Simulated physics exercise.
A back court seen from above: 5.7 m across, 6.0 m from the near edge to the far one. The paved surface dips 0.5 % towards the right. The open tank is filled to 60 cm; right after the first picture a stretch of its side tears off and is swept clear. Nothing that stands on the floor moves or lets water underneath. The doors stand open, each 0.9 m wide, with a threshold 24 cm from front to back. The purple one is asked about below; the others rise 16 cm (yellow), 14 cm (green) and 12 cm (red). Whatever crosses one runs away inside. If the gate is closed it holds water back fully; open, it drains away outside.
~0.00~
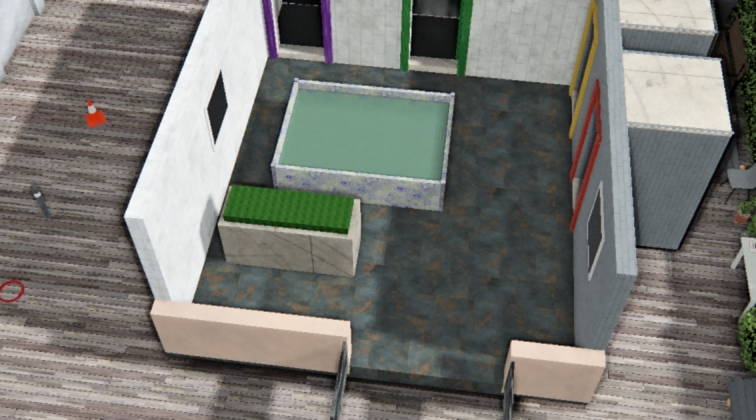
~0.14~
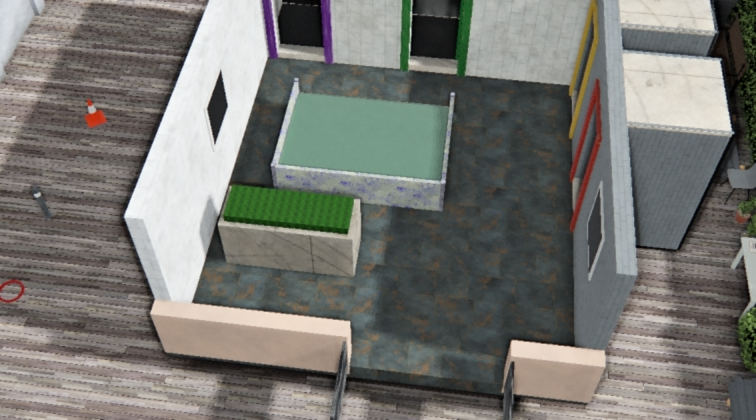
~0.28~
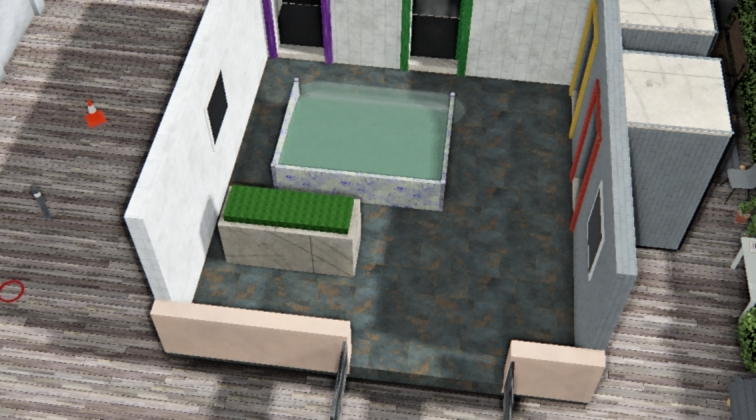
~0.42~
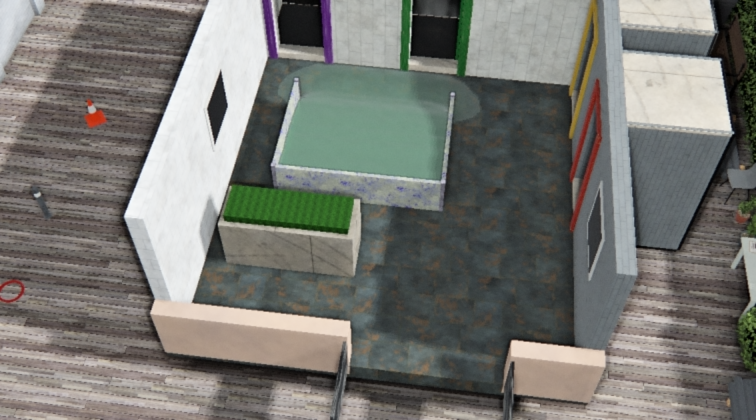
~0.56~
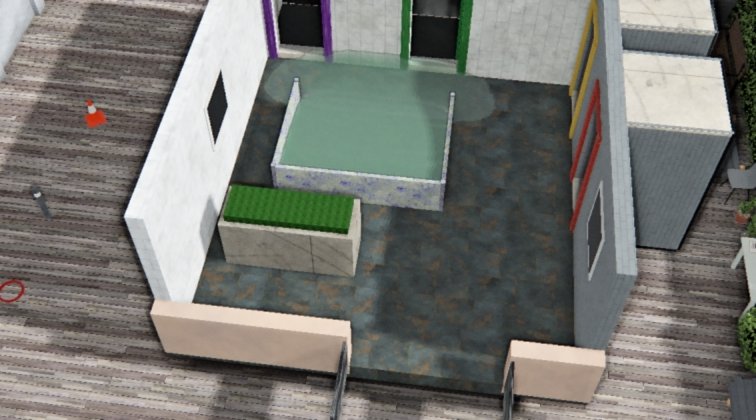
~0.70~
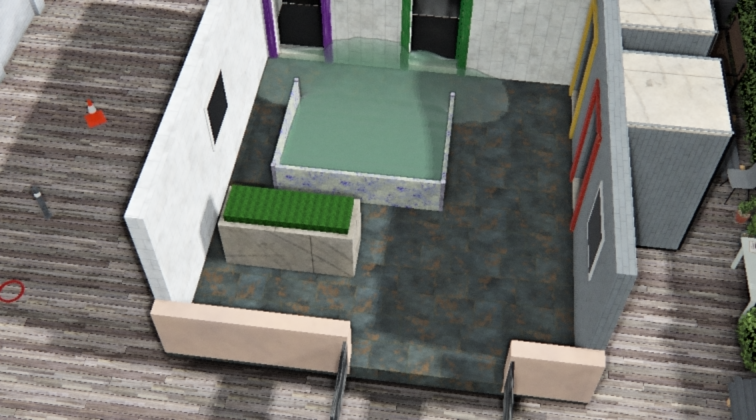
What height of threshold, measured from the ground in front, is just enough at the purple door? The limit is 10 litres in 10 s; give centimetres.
At least 34 cm or so.
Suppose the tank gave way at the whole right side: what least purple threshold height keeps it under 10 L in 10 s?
Then roughly 13.0 cm.
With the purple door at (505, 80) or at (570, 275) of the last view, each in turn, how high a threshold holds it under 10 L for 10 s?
About 14.0 and 9.0 cm.
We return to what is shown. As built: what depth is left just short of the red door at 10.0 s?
Some 5.5 cm.
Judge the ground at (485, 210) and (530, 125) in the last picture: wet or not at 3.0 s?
In that order: Not reached, flooded.
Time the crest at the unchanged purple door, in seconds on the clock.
Around 1.8 s.
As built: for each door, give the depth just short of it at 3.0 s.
In cm: Yellow 29, green 22, purple 27, red 6.
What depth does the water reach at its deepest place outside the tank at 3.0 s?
About 32 cm.
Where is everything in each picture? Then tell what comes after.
In the first picture, the open tank at (366, 133) is whole and still, 60 cm deep; the purple door at (298, 18) is dry.
In the second picture, the gap is on the far side, the front 0.3 m out at a hidden place; the back of the open tank holds 60 cm.
In the third picture, the front is at (320, 83), 0.7 m from the gap on the far side; 1.9 m2 of floor is wet, 60 cm left at the back.
In the fourth picture, the front is at (337, 65), 1.3 m from the gap on the far side; 3.7 m2 of floor is wet, 60 cm left at the back.
In the fifth picture, water pours out on the far side and has run 1.4 m, to (412, 59); about 11 cm deep outside, 55 cm at the back.
In the sixth picture, water pours out on the far side and has run 1.5 m, to (457, 61); about 14 cm deep outside, 50 cm at the back; water is at the purple door at (298, 18).
After 1.4 s water covers 20 % of the floor, deepest (48 cm) near (268, 58); 29 cm at the purple door, 35 litres in over its 13 cm threshold.
After 3.0 s water covers 45 % of the floor, deepest (32 cm) near (556, 86); 27 cm at the purple door, 171 litres in over its 13 cm threshold.
After 10.0 s water covers 95 % of the floor, deepest (14 cm) near (567, 282); 9 cm at the purple door, 219 litres in over its 13 cm threshold.
At the purple door as built, the water arrived by 0.6 s and peaked near 33 cm at 1.8 s.
Run again over the same 10 s with other heights there, 34 litres in over 28 cm, 4 litres over 37.5 cm. The limit of 10 litres is kept from about 34 cm up.
